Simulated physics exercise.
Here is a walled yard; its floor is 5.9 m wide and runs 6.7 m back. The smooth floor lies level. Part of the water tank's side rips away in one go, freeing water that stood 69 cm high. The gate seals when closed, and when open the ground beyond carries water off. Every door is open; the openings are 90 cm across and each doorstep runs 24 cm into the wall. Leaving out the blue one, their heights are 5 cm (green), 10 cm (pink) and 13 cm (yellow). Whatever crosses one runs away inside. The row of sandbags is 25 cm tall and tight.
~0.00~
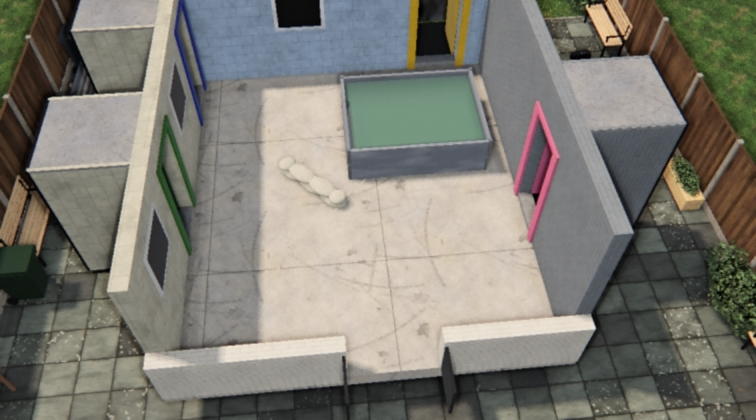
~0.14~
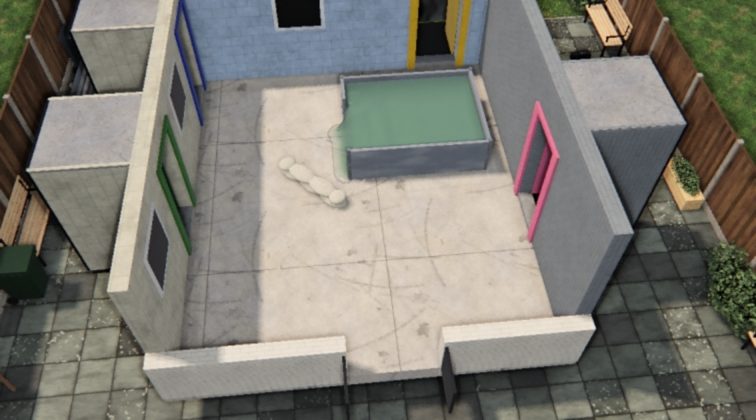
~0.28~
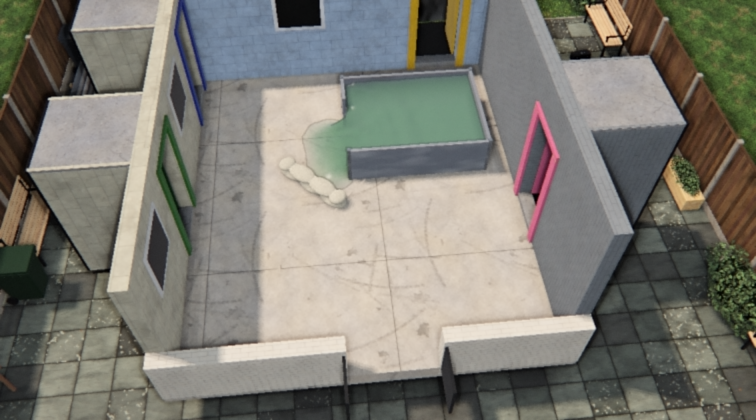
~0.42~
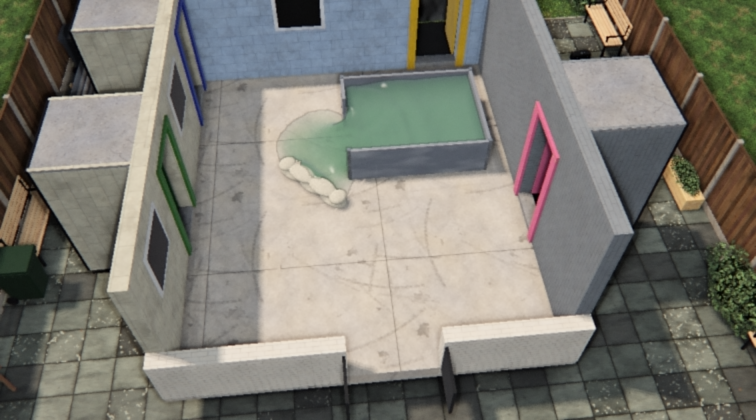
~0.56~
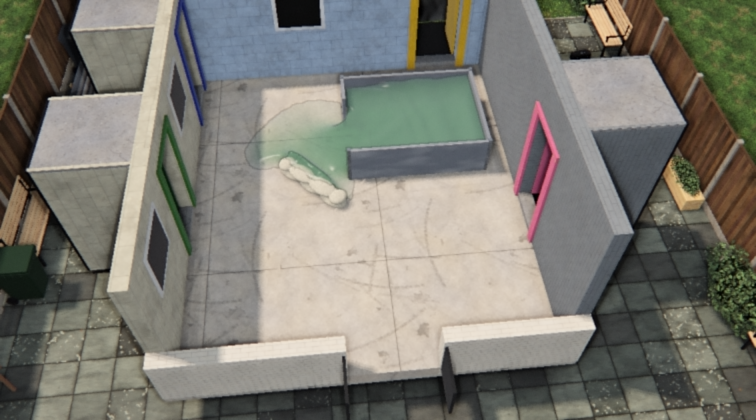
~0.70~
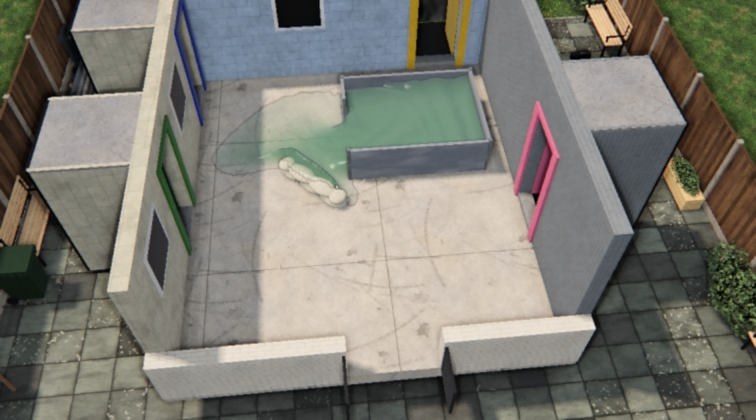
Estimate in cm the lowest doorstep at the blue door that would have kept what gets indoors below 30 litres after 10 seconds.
It would have to be roughly 28 cm high.
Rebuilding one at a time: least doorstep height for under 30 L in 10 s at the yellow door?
About 11.5 cm at yellow.
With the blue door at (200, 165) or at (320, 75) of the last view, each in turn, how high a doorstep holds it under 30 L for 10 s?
Roughly 24 and 7.5 cm.
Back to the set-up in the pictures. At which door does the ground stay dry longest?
The yellow one.
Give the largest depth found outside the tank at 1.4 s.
Roughly 51 cm.
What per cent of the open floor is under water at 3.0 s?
Some 65 per cent of it.
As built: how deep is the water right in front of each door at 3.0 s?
In cm: Green 10, pink 1, blue 34, yellow 0.
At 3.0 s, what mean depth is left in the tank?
Roughly 29 cm on average.
After 1.4 s water covers 30 % of the floor, deepest (51 cm) near (313, 176); 20 cm at the blue door, 0 litres in over its 17 cm doorstep.
After 3.0 s water covers 65 % of the floor, deepest (39 cm) near (205, 87); 34 cm at the blue door, 76 litres in over its 17 cm doorstep.
After 10.0 s water covers 95 % of the floor, deepest (14 cm) near (479, 87); 9 cm at the blue door, 158 litres in over its 17 cm doorstep.
At the blue door as built, the water arrived by 1.2 s and peaked near 34 cm at 2.8 s.
With a doorstep of 25 cm, 51 litres would have come in within the 10 s; with 34 cm, 9 litres. So under 30 litres takes about 28 cm.
